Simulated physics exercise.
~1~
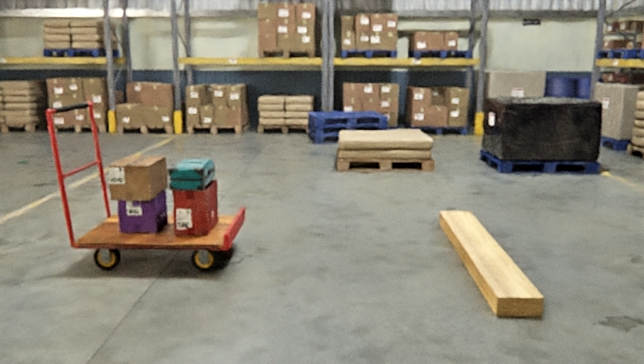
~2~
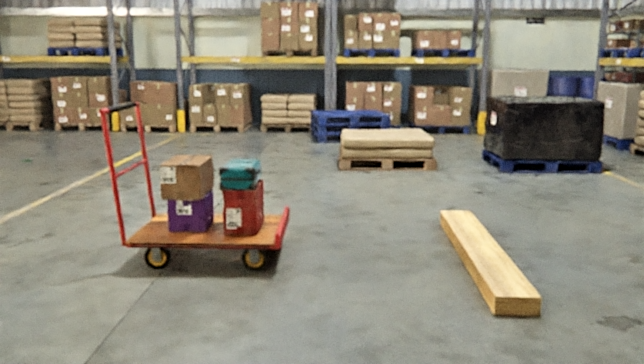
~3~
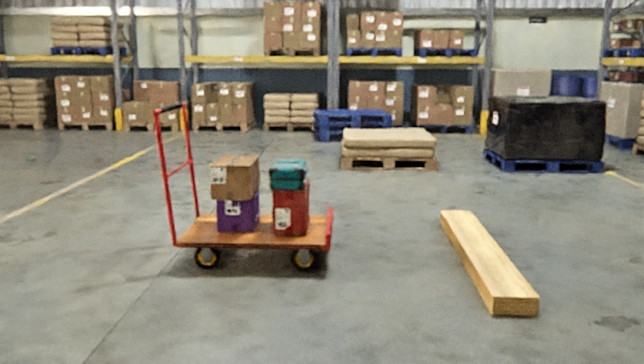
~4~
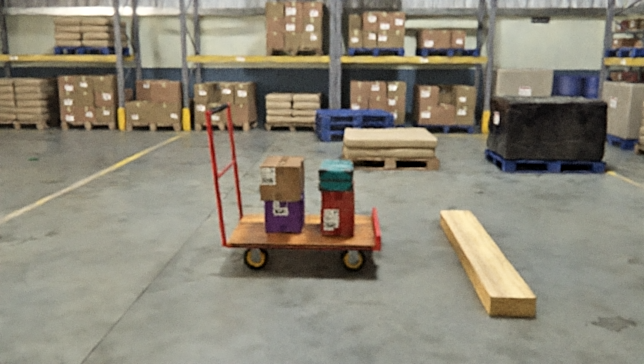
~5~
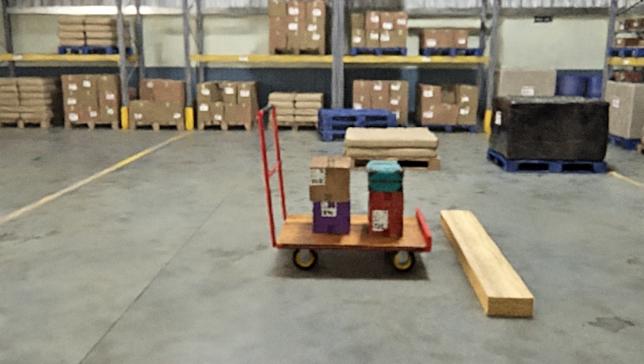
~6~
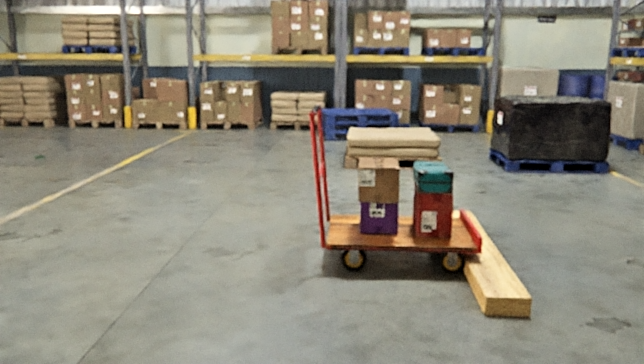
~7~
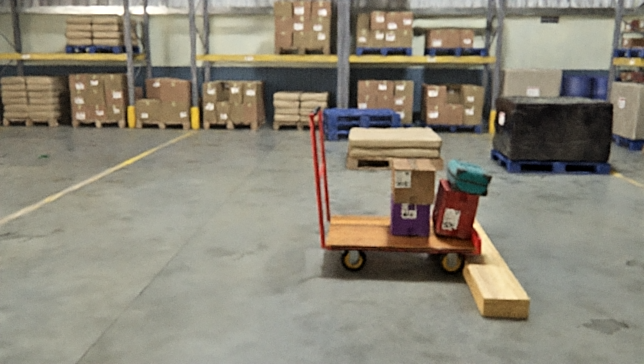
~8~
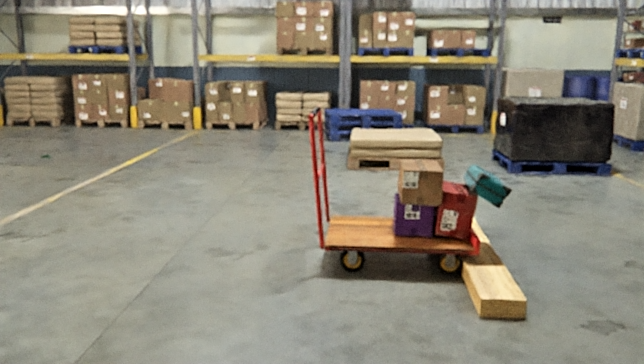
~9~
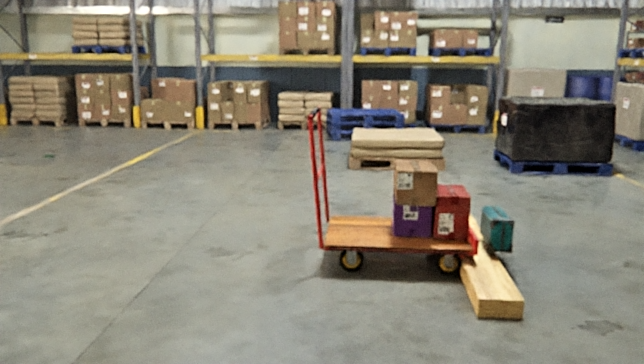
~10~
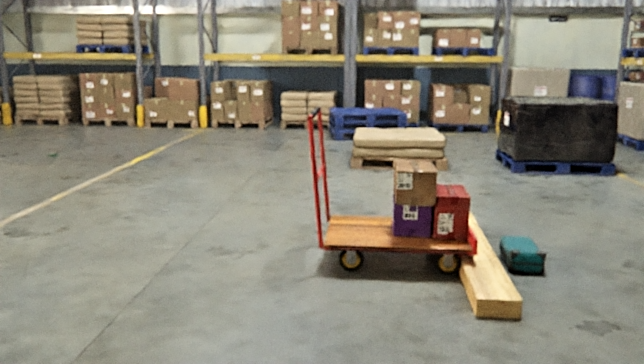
Warehouse floor, a loaded flatbed trolley rolling right, stopping abruptly at a wooden beam, its teal case toppling over onto the floor beyond.
